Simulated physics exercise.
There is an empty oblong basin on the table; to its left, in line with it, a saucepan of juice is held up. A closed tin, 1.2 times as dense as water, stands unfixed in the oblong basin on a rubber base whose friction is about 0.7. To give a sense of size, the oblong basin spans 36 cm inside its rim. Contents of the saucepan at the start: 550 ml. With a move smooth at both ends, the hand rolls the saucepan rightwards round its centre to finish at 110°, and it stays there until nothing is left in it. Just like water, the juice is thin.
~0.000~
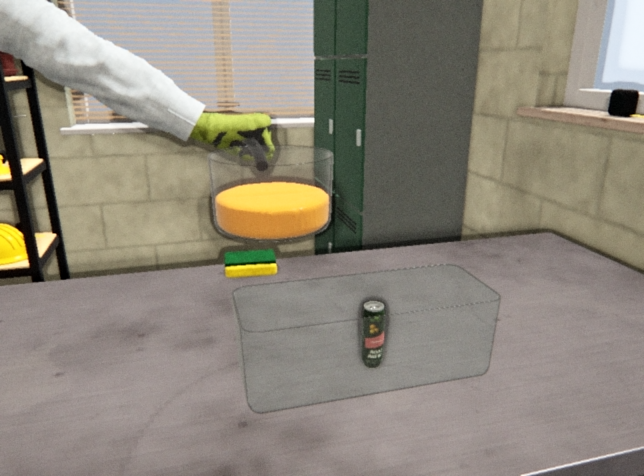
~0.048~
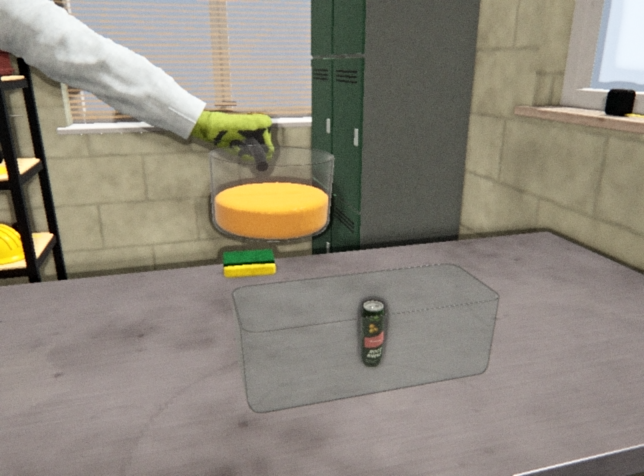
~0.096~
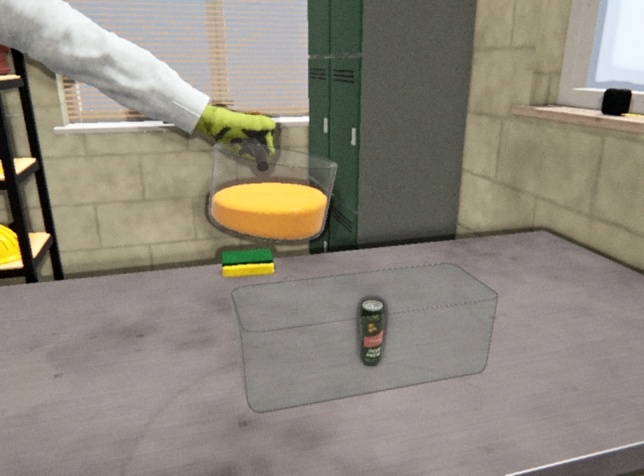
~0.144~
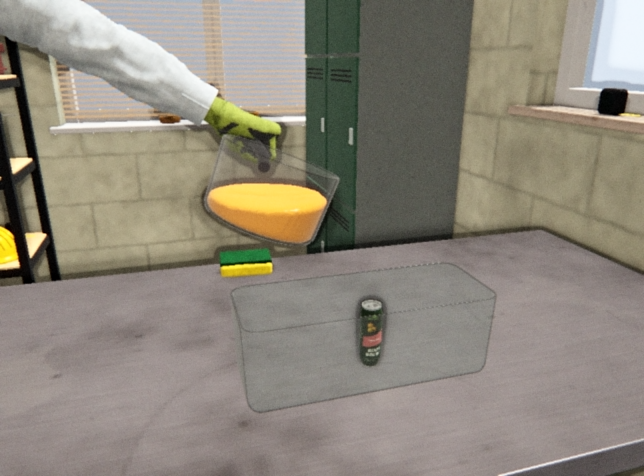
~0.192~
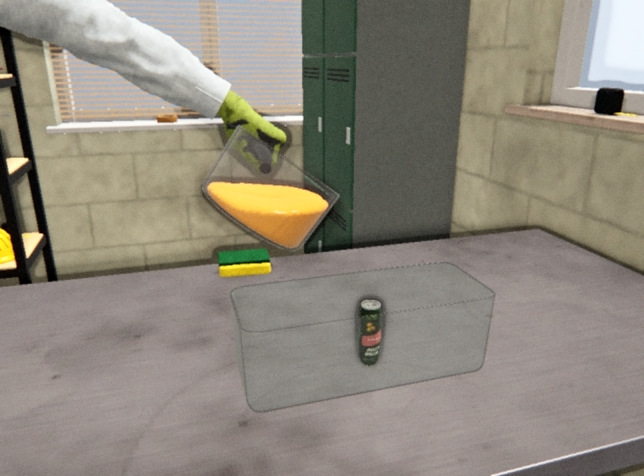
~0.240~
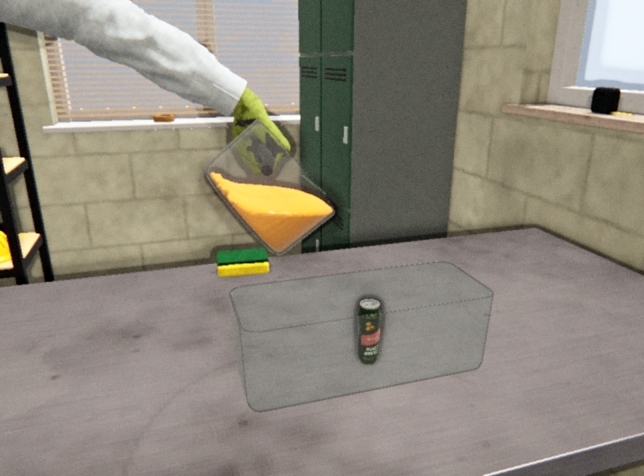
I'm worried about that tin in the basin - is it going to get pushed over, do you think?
Yes, I expect it to go down.
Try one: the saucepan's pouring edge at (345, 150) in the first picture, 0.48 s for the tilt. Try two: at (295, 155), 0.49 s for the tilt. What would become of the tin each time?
First it tips over; then it stays on its base.
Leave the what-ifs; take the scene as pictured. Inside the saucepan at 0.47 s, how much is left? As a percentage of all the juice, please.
24 %.
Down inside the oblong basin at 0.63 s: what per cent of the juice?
Reading: Approx. 84 %.
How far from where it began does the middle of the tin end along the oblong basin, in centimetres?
8.0 cm.
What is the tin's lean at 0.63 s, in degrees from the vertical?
It sits at roughly 10°.
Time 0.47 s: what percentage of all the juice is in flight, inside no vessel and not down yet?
46 %.
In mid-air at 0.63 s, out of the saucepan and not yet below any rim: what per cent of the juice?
Near 10 in a hundred.
By 0.47 s the tilt is 109° and 25 per cent is still to pour; the tin stands where it began.
By 0.63 s the tilt is 110° and 7 per cent is still to pour; the tin leans 10°.
By 0.80 s the tilt is 110° and 0 per cent is still to pour; the tin leans 36°.
By 0.99 s the tilt is 110° and 0 per cent is still to pour; the tin lies on its side.
At rest the tin lies on its side.
